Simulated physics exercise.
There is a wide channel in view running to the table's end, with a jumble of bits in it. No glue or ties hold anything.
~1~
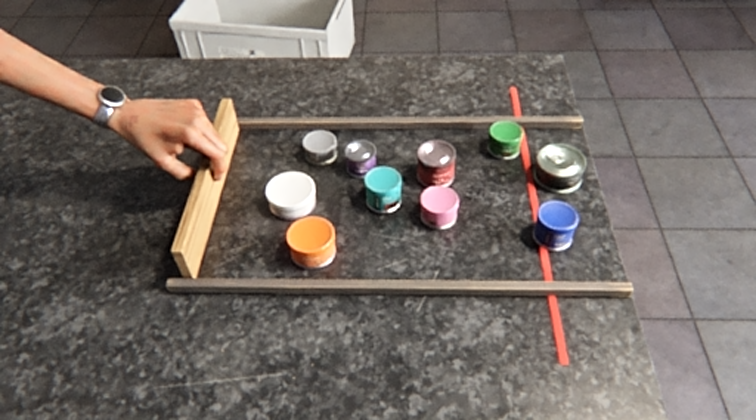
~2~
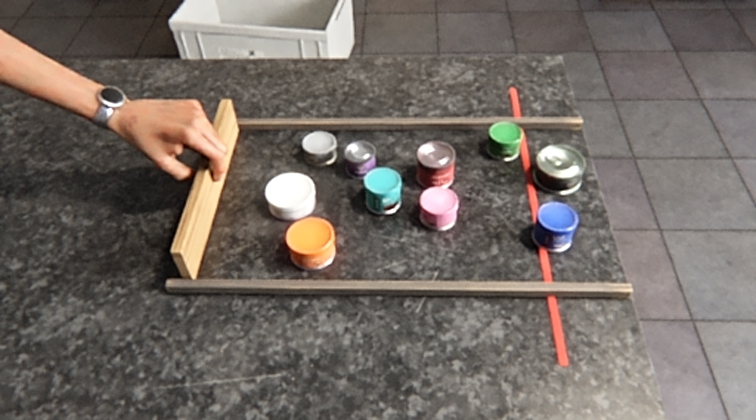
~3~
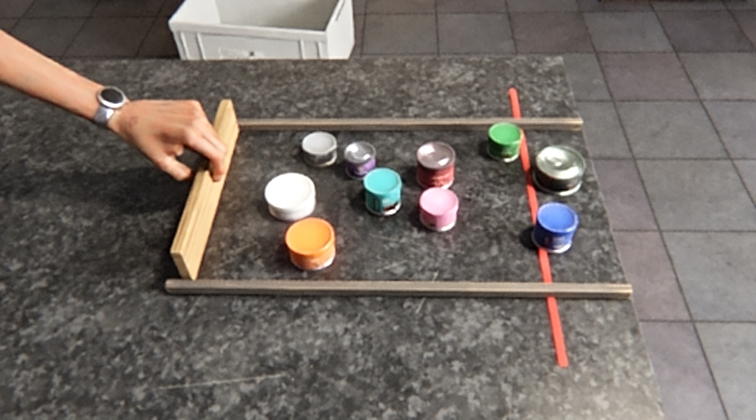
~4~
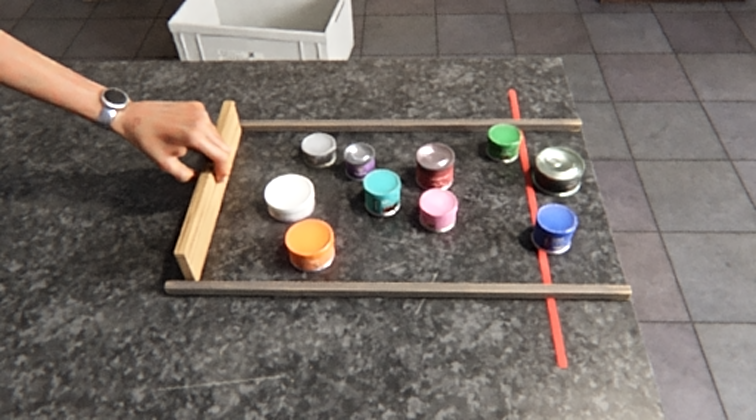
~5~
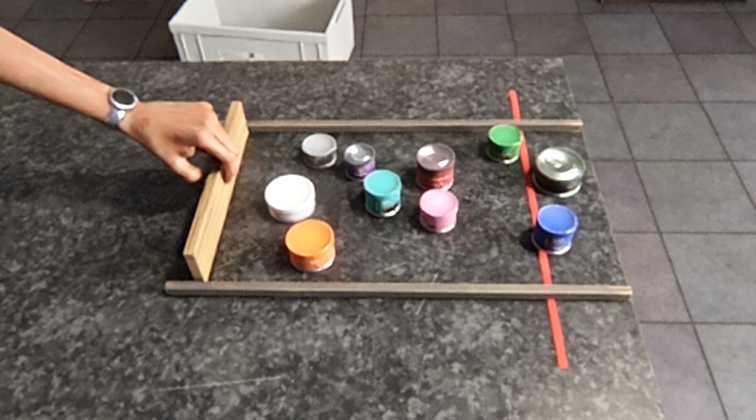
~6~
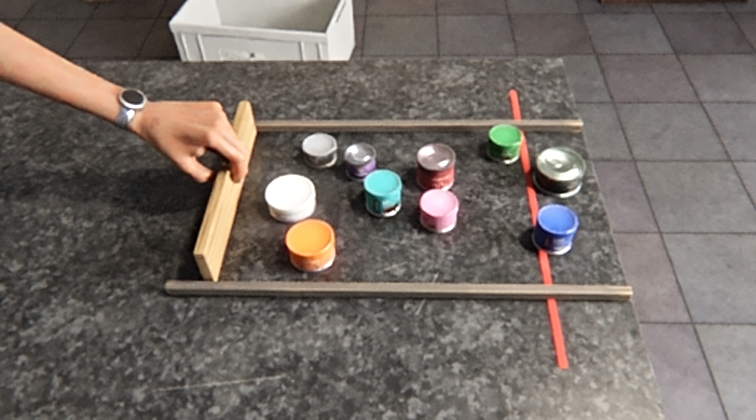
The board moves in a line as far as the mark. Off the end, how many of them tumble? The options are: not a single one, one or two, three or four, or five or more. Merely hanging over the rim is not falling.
My answer: One or two.
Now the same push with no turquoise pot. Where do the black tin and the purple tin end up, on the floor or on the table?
The black tin drops off; the purple tin survives.
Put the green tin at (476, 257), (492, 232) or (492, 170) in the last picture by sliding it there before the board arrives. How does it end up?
Going through them in order, it keeps its spot, it keeps its spot, and it ends up falling.
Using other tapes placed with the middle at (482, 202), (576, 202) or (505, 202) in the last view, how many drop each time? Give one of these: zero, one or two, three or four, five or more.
In turn: No fall at all, more than four, none at all.
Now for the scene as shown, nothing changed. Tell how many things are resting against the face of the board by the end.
Contact count: 5.
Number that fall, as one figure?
Taken together, the number is 1.
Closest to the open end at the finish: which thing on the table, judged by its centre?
Foremost one: Turquoise pot.
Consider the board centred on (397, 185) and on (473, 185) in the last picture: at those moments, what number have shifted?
At first I count 7, and then 10.
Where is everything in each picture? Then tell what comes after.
In the first frame, black tin (559, 168); blue pot (555, 226); green tin (505, 140); board (210, 182); tape (534, 198).
In the second frame, blue pot (554, 227); turquoise pot (383, 191).
In the third frame, green tin (504, 142); purple tin (361, 161).
In the fourth frame, black tin (558, 171); red tin (435, 167).
In the fifth frame, blue pot (554, 230); grey pot (320, 151).
In the sixth frame, black tin (559, 172); blue pot (554, 230); green tin (505, 144); board (229, 184); tape (533, 202).
Soon after, none off yet; black tin at rest near (559, 172); blue pot at rest near (554, 230); green tin at rest near (505, 144).
After that, none off yet; black tin moving near (569, 172); blue pot moving near (567, 232); green tin displaced a little near (524, 143).
In the end, the number that fall off is one or two; gone, black tin.
